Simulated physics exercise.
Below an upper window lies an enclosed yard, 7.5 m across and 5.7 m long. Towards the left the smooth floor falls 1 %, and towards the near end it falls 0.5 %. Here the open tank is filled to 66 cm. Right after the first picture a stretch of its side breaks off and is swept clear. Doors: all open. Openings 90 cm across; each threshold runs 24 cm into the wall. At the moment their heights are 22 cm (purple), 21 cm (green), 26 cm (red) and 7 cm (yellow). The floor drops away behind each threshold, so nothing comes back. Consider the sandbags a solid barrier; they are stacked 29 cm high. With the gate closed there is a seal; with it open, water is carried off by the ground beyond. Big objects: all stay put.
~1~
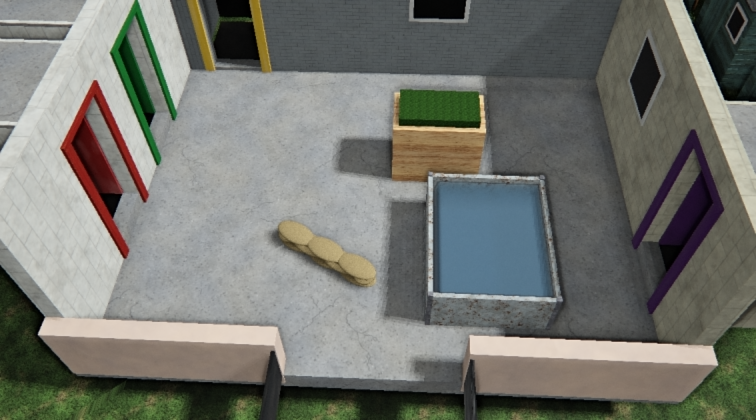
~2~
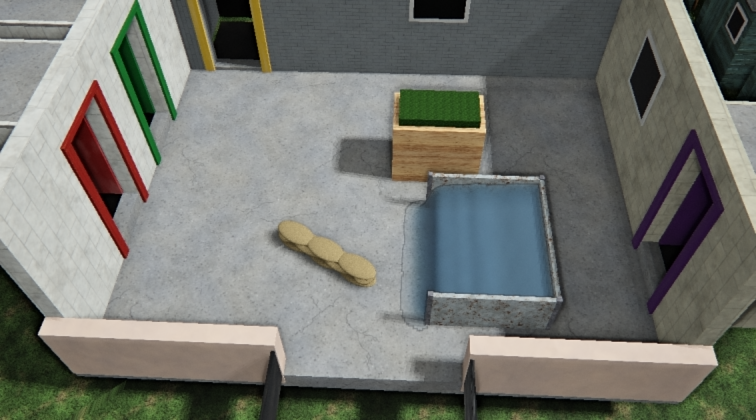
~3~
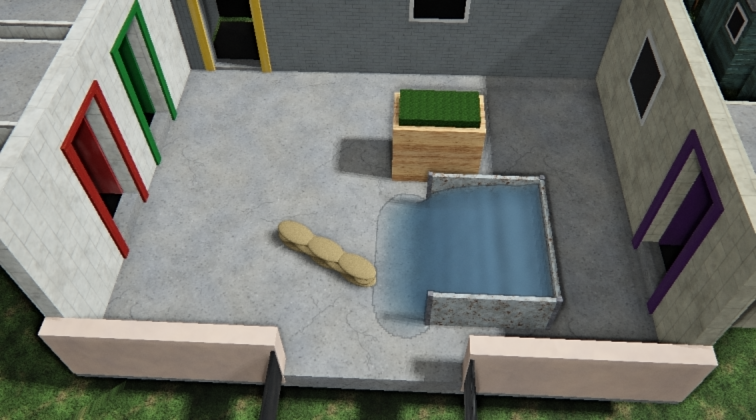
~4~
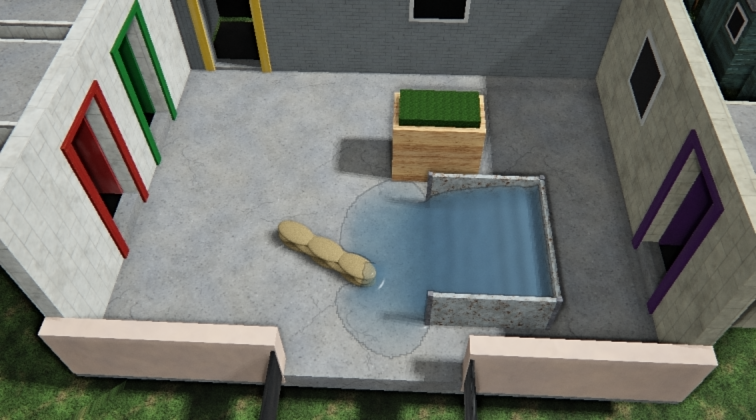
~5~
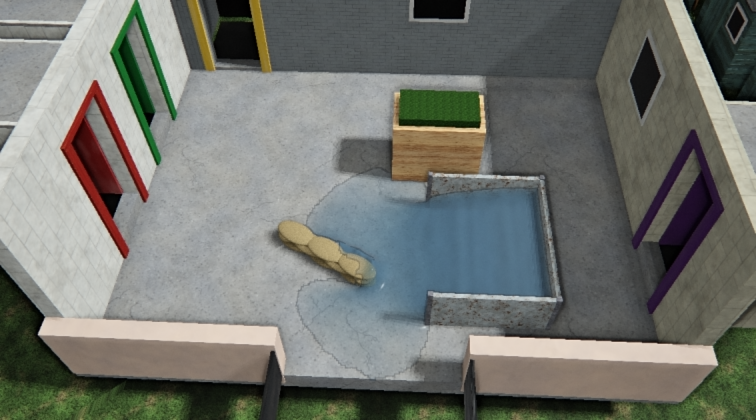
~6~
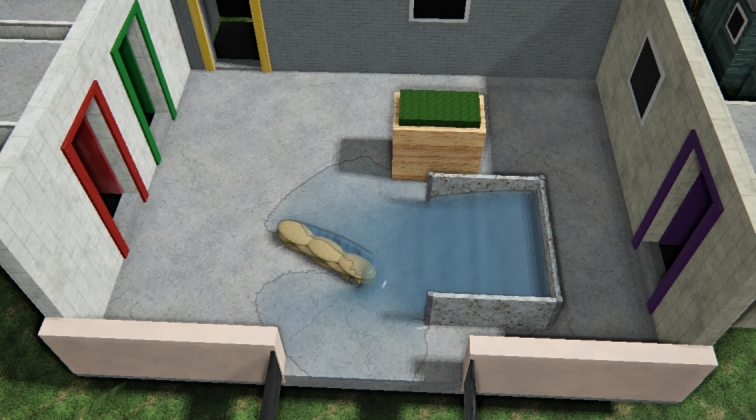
Water pours leftward out of a gray stone tank whose left side gives way, in a walled concrete yard seen from above by a still camera. Red and green doorways stand at left, a yellow one at the back and a purple one at right, with a green-topped wooden box behind the tank. The thin sheet spreads across the floor, meets the tan sandbags and flows around both ends.
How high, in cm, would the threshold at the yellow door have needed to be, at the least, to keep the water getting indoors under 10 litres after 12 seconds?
About 20 cm.
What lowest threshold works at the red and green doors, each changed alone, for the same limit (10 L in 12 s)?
You'd want about 11.5 centimetres at red and about 18 centimetres at green.
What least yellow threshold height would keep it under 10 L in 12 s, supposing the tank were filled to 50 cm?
About 14.5 cm.
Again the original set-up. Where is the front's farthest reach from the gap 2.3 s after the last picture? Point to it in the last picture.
At about (190, 73).
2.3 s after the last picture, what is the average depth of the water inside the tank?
The average depth is some 10 cm.
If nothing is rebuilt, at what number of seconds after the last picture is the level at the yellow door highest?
Around 2.6 seconds.
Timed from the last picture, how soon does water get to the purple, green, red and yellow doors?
Arrival: Purple not in the 12 s, green 0.9 s, red 0.8 s, yellow 1.8 s.
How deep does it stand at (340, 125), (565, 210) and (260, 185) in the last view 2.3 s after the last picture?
Roughly 3, 0 and 5 cm, in turn.
Then, 0.7 s after the last picture water covers 35 % of the floor, deepest (38 cm) near (382, 278); it has not reached the yellow door.
Then, 2.3 s after the last picture water covers 50 % of the floor, deepest (36 cm) near (190, 73); 22 cm at the yellow door, 14 litres in over its 7 cm threshold.
Then, 11.3 s after the last picture water covers 85 % of the floor, deepest (9 cm) near (93, 349); 4 cm at the yellow door, 136 litres in over its 7 cm threshold.
At the yellow door as built, the water peaked near 24 cm, 2.5 s after the last picture.
With a threshold of 16.5 cm, 23 litres would have come in within the 12 s; with 22.5 cm, 5 litres. So under 10 litres takes about 20 cm.
